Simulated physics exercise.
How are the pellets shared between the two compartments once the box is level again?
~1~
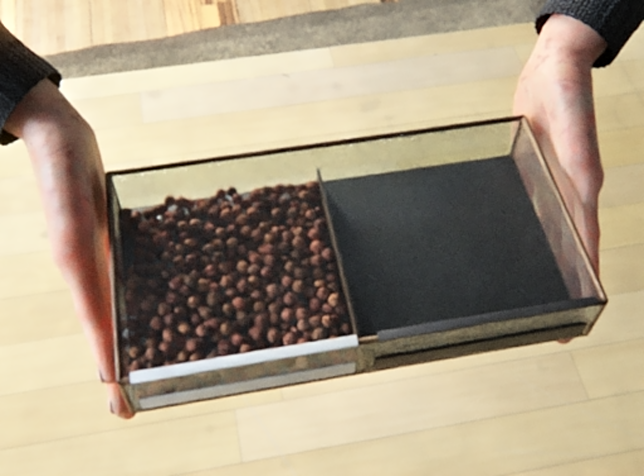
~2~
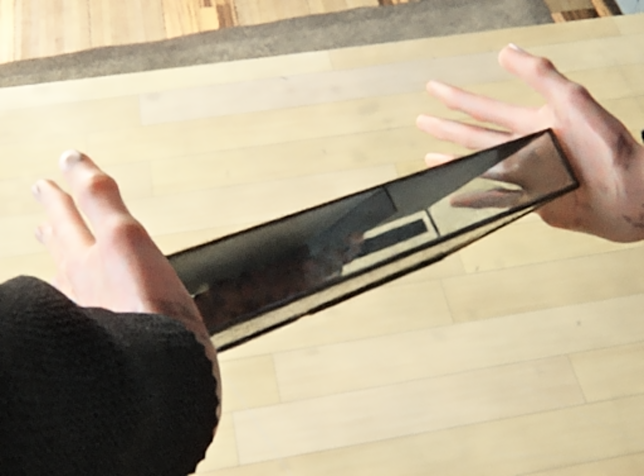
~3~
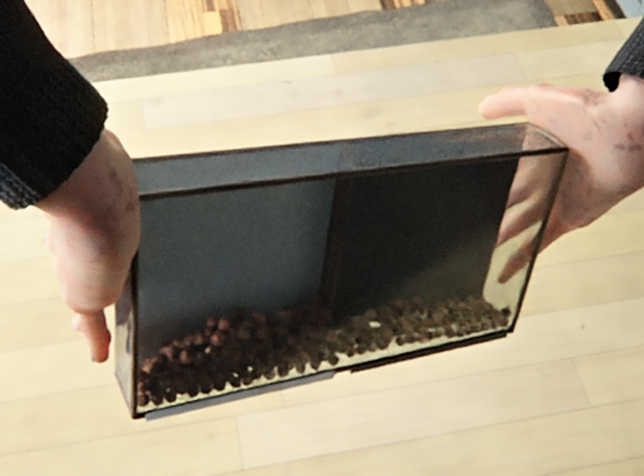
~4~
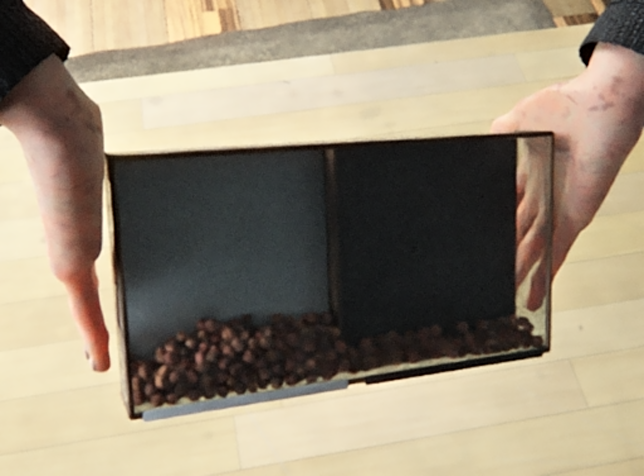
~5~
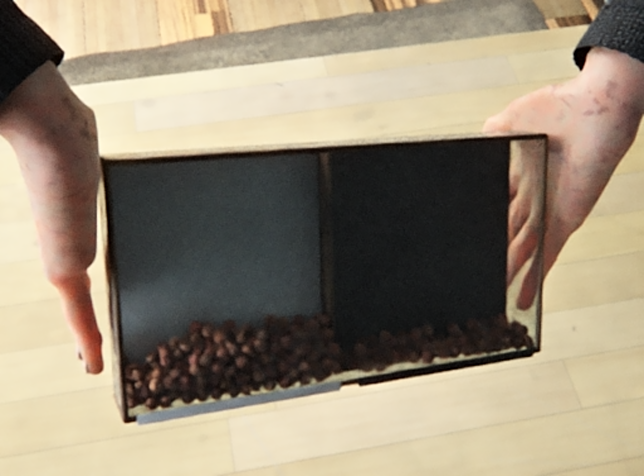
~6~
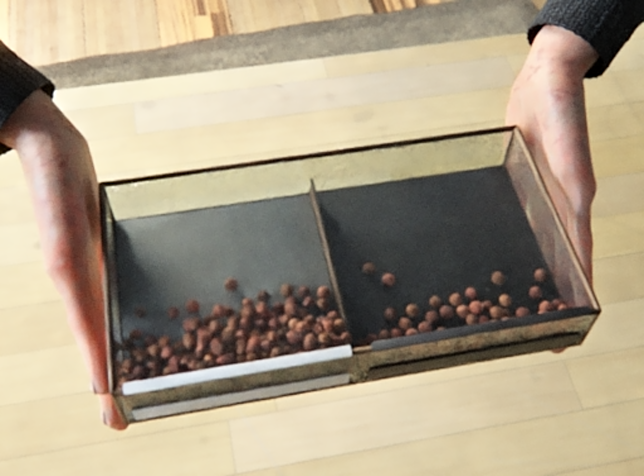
Both compartments hold a fair share of the pellets. Most are in the left one with the white edge, and a smaller but clear portion is in the right one with the black edge.
